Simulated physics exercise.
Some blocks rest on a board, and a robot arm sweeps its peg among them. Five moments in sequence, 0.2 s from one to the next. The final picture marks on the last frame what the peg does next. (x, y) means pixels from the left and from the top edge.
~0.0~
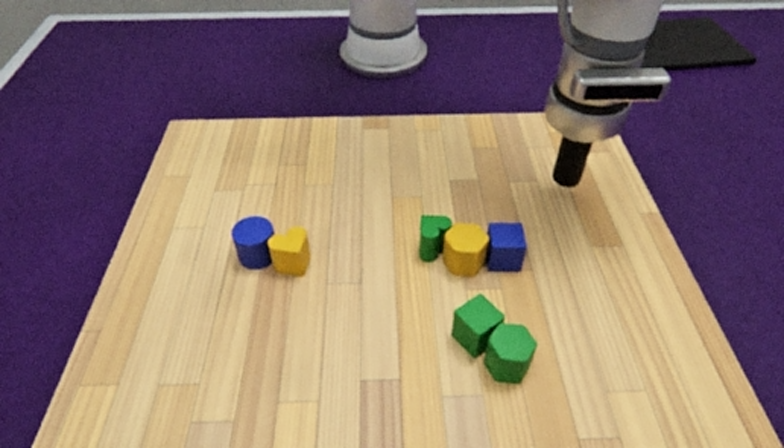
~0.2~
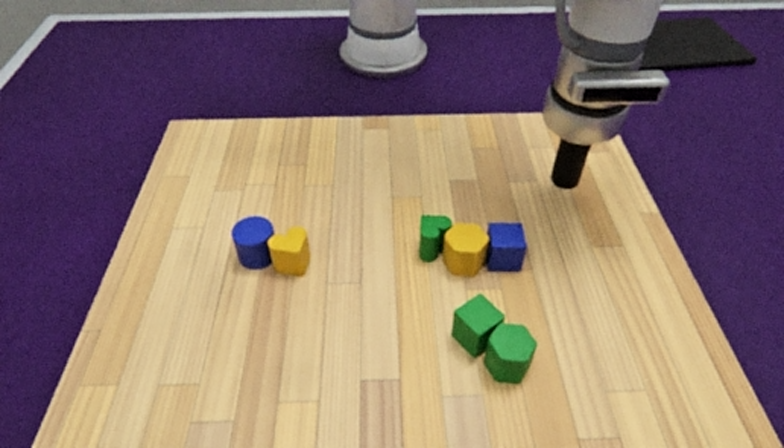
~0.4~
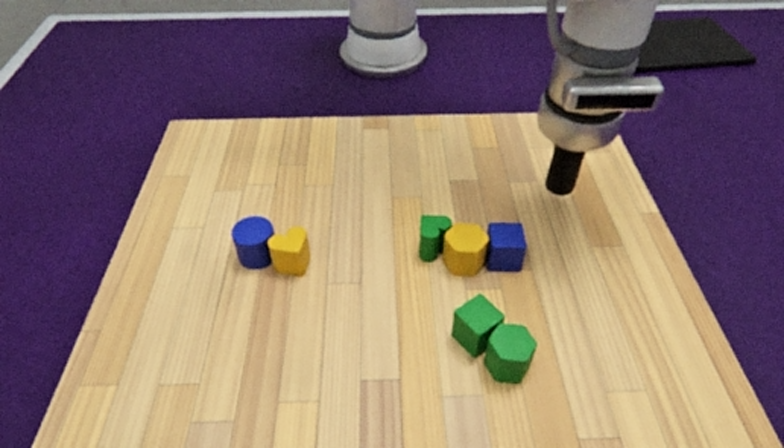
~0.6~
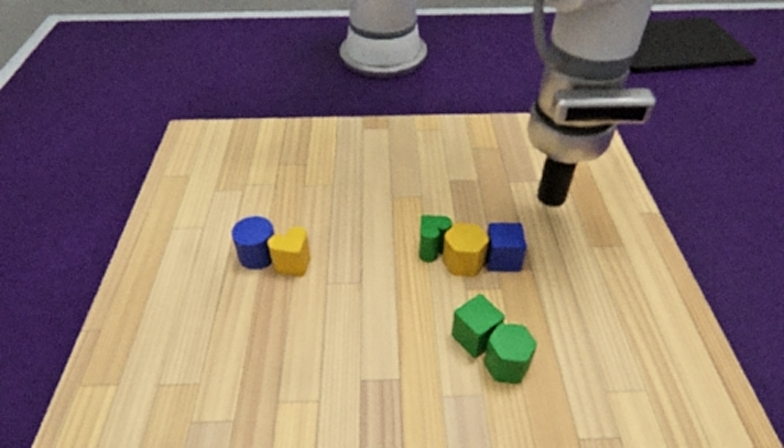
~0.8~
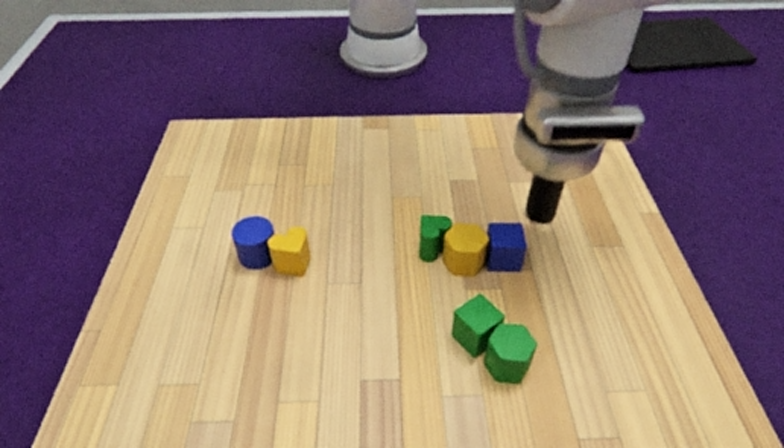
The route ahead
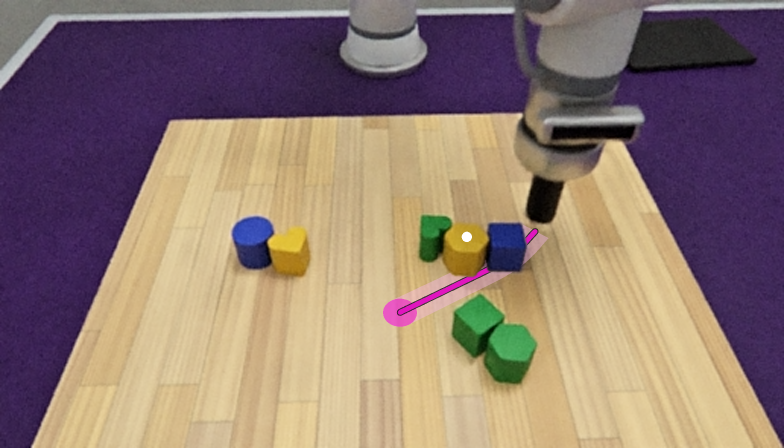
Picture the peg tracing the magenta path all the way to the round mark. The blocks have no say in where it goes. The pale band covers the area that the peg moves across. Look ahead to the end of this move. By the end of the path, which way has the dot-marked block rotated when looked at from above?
It goes clockwise.
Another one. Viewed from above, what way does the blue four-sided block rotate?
My answer: Anticlockwise.
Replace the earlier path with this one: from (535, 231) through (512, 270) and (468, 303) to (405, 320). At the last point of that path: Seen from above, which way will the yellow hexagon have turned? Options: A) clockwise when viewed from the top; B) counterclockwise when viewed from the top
It's A.
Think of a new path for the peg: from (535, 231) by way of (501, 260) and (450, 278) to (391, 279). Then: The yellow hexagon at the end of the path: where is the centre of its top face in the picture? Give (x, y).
Around pixel (360, 241).
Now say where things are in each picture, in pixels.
In the first picture, tip of the peg (566, 179), middles of tops, green heart (434, 224), yellow hexagon (467, 237), green four-sided block (480, 313), blue four-sided block (508, 234).
In the second picture, peg (564, 181), nothing pushed.
In the third picture, peg (559, 188), nothing pushed.
In the fourth picture, peg (551, 199), nothing pushed.
In the fifth picture, peg (539, 215), green heart (434, 224), yellow hexagon (467, 237), green four-sided block (480, 313), blue four-sided block (508, 234).
The line goes from (535, 231) through (502, 262) and (453, 287) to (400, 312); the dot is on the yellow hexagon.
What follows on the original path. One third of the way, peg (505, 246); green heart (428, 224), turned 25° clockwise; yellow hexagon (440, 248), turned 55° clockwise; blue four-sided block (484, 260), turned 15° anticlockwise.
Two thirds of the way, peg (454, 271); green heart (425, 224), turned 40° clockwise; yellow hexagon (419, 250), turned 90° clockwise; green four-sided block (479, 319), turned 15° anticlockwise; blue four-sided block (449, 290), turned 75° anticlockwise.
At the end, peg (400, 297); green heart (425, 224), turned 40° clockwise; yellow hexagon (403, 253), turned 145° clockwise; green four-sided block (479, 319), turned 15° anticlockwise; blue four-sided block (432, 308), turned 120° anticlockwise.
